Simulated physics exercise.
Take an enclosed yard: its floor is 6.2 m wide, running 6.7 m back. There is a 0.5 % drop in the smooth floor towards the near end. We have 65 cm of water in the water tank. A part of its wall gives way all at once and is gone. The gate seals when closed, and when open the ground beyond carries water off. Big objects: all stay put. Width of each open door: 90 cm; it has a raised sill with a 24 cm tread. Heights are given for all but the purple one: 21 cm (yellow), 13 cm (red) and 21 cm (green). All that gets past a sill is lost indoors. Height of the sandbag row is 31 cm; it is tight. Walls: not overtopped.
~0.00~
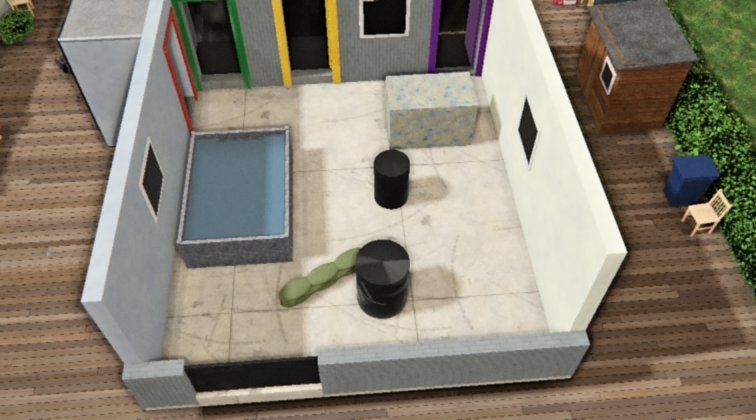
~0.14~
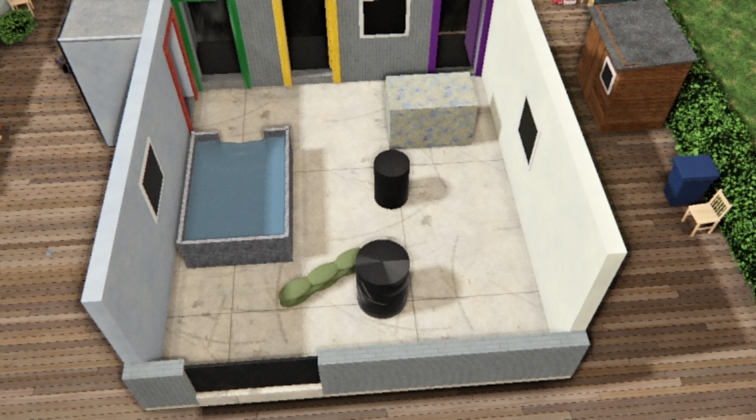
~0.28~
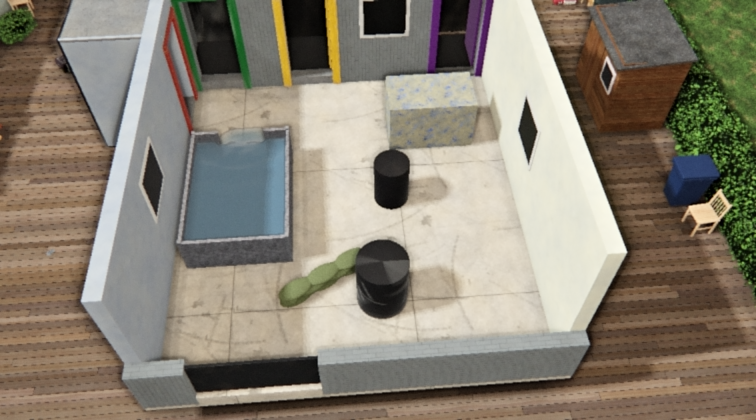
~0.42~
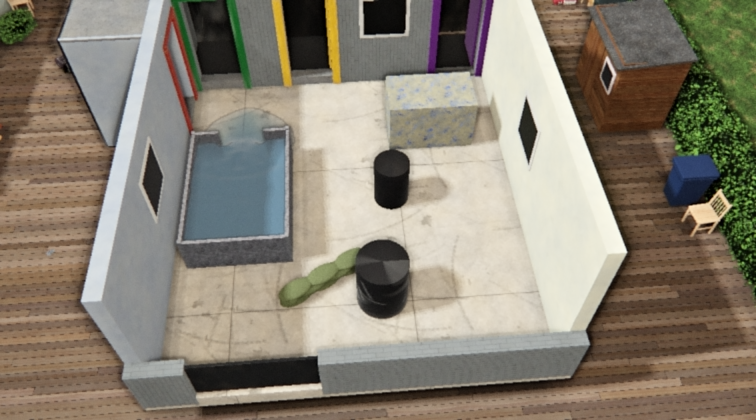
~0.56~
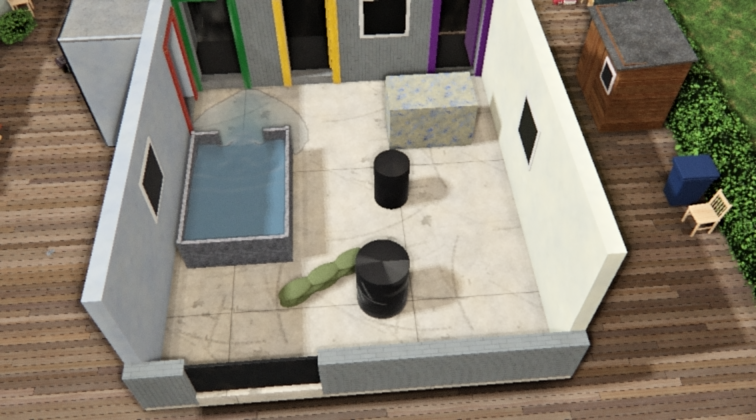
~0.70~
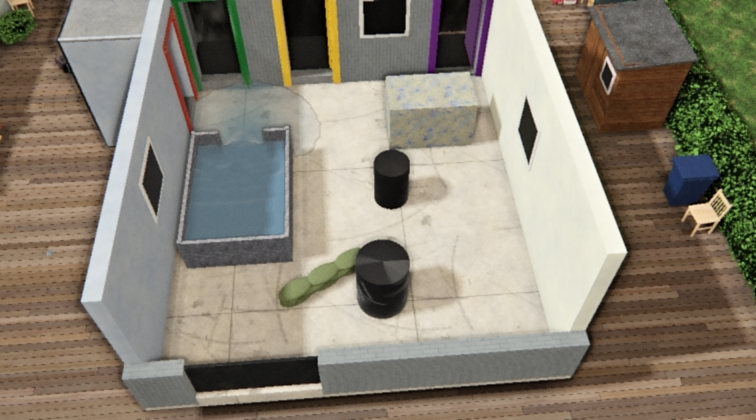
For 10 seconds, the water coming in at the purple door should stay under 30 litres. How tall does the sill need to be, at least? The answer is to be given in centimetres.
Close to 14 cm is just enough.
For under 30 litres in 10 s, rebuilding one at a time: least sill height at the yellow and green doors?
You'd want some 14.5 cm at yellow and some 27 cm at green.
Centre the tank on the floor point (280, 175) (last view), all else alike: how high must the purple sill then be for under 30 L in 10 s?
I'd put it at close to 12.0 cm.
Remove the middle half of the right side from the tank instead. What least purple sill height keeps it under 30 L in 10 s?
In that case about 6.5 cm.
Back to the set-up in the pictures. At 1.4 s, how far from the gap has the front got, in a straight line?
Close to 3.0 metres, I'd say.
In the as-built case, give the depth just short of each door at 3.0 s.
At the yellow door the depth is 18 cm, at red 24 cm, at green 28 cm and at purple 4 cm.
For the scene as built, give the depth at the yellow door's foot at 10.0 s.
9.0 cm.
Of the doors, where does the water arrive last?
Last in order comes the purple door.
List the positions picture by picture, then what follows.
The water tank at (238, 185) is whole and still, 65 cm deep; the purple door at (459, 39) is dry, in the first frame.
The gap is on the far side, the front 0.3 m out at a hidden place; the back of the water tank holds 65 cm, in the second frame.
The front is at a hidden place, 0.8 m from the gap on the far side; 0.7 m2 of floor is wet, 65 cm left at the back, in the third frame.
Water pours out on the far side and has run 1.3 m, to (241, 112); about 6 cm deep outside, 65 cm at the back, in the fourth frame.
The gap is on the far side, the front 1.9 m out at (245, 92); the back of the water tank holds 65 cm, in the fifth frame.
The front is at (241, 79), 2.1 m from the gap on the far side; 4.2 m2 of floor is wet, 65 cm left at the back; the purple door at (459, 39), 4.9 m from the gap, is still 3.3 m from the nearest water, in the sixth frame.
After 1.4 s water covers 15 % of the floor, deepest (42 cm) near (197, 91); it has not reached the purple door.
After 3.0 s water covers 30 % of the floor, deepest (29 cm) near (240, 89); 4 cm at the purple door, 0 litres in over its 7 cm sill.
After 10.0 s water covers 90 % of the floor, deepest (14 cm) near (486, 104); 13 cm at the purple door, 163 litres in over its 7 cm sill.
At the purple door as built, the water arrived by 2.3 s and peaked near 17 cm at 5.0 s.
Run again over the same 10 s with other heights there, 73 litres in over 11 cm, 20 litres over 15 cm. The limit of 30 litres is kept from about 14 cm up.
